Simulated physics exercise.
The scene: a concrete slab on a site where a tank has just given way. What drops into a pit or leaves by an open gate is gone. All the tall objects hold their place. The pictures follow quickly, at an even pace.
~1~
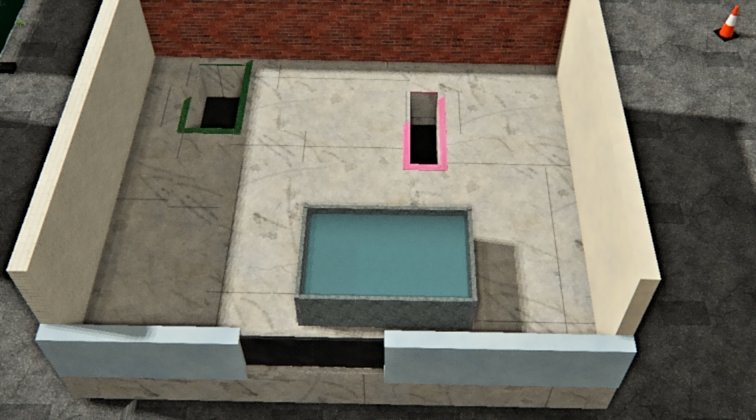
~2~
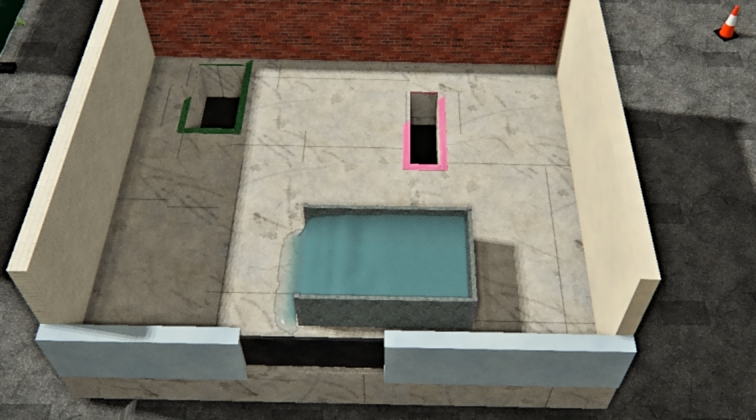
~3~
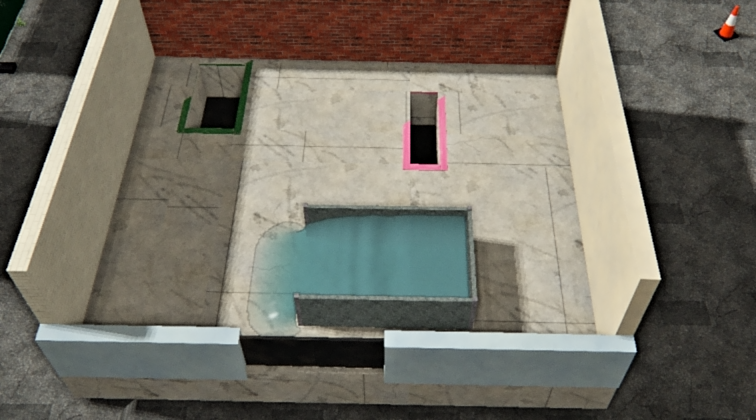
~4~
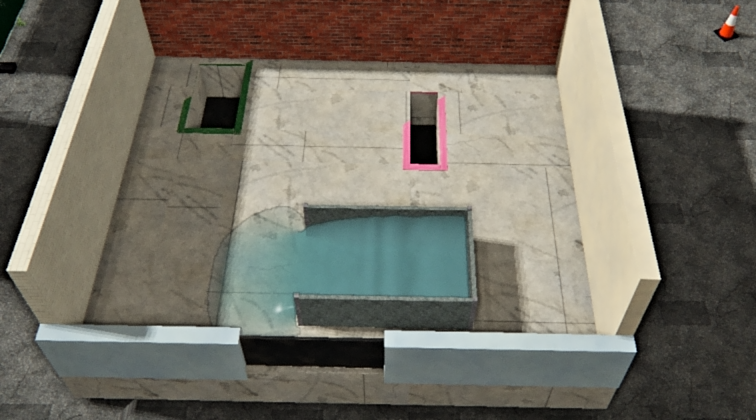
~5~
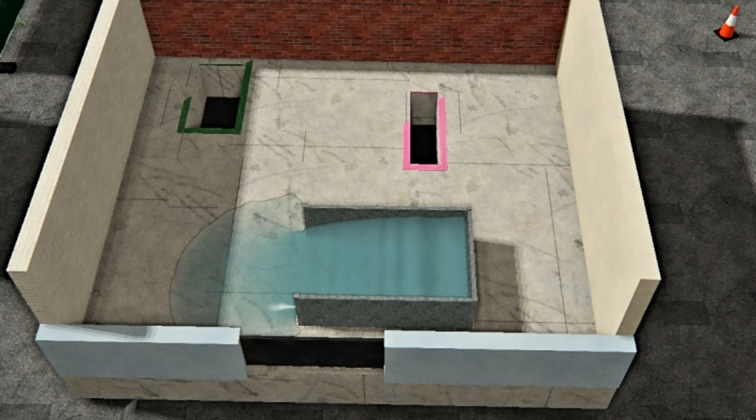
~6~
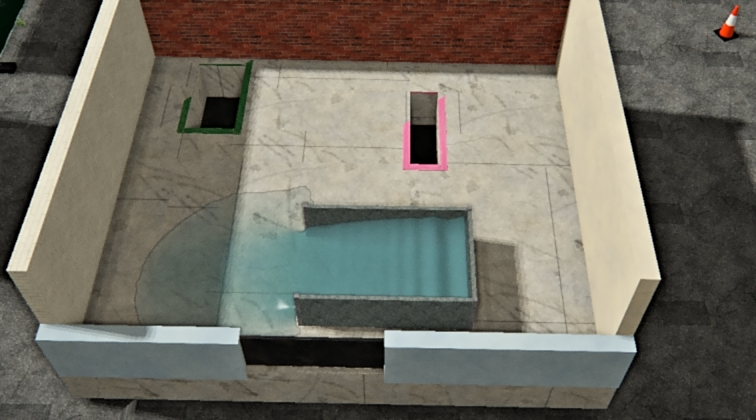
Blue-green water sits level in a stone-walled tank on a walled concrete slab, then bursts out through the tank's open left side. It fans across the pale floor in a widening, rounded sheet, crosses onto the darker strip at left, and thins as it spreads toward the left wall.
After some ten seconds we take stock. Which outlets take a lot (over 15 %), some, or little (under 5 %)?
The gate takes under 5 %; the pink pit takes from 5 to 15 %; the green pit takes over 15 %.
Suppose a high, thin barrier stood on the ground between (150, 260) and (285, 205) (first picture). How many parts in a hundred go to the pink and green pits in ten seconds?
Per cent: Pink 6, green 20.
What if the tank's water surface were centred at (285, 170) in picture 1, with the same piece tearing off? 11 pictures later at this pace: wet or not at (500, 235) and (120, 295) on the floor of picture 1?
As listed: Free of water, awash.
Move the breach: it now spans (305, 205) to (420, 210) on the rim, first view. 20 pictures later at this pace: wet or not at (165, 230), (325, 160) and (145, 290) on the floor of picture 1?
One after the other: Free of water, under water, free of water.
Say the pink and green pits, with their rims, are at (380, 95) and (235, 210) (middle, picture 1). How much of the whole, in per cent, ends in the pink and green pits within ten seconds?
Roughly, in per cent: Pink 10, green 50.
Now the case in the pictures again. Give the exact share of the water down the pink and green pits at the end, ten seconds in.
Roughly 6 per cent, then 34 per cent.
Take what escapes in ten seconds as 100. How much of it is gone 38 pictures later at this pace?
I make it 60 per cent.
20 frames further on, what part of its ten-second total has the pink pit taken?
I make it 0 per cent.
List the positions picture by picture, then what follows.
In the first frame, still water in the open tank at (386, 254).
In the second frame, the front is at (295, 329), out from the gap at (306, 269).
In the third frame, water pours out at (306, 271) and has run to a hidden place.
In the fourth frame, water pours out at (306, 272) and has run to (219, 323).
In the fifth frame, the front is at (176, 304), out from the gap at (306, 272).
In the sixth frame, the front is at (141, 296), out from the gap at (306, 272).
A moment on, water covers 25 % of the floor; the gate 0 %, the pink pit 0 %, the green pit 0 %.
Next, water covers 30 % of the floor; the gate 0 %, the pink pit 0 %, the green pit 0 %.
Then, water covers 35 % of the floor; the gate 0 %, the pink pit 0 %, the green pit 4 %.
Later, water covers 65 % of the floor; the gate 0 %, the pink pit 0 %, the green pit 24 %.
In the end, water covers 85 % of the floor; the gate 0 %, the pink pit 7 %, the green pit 34 %.
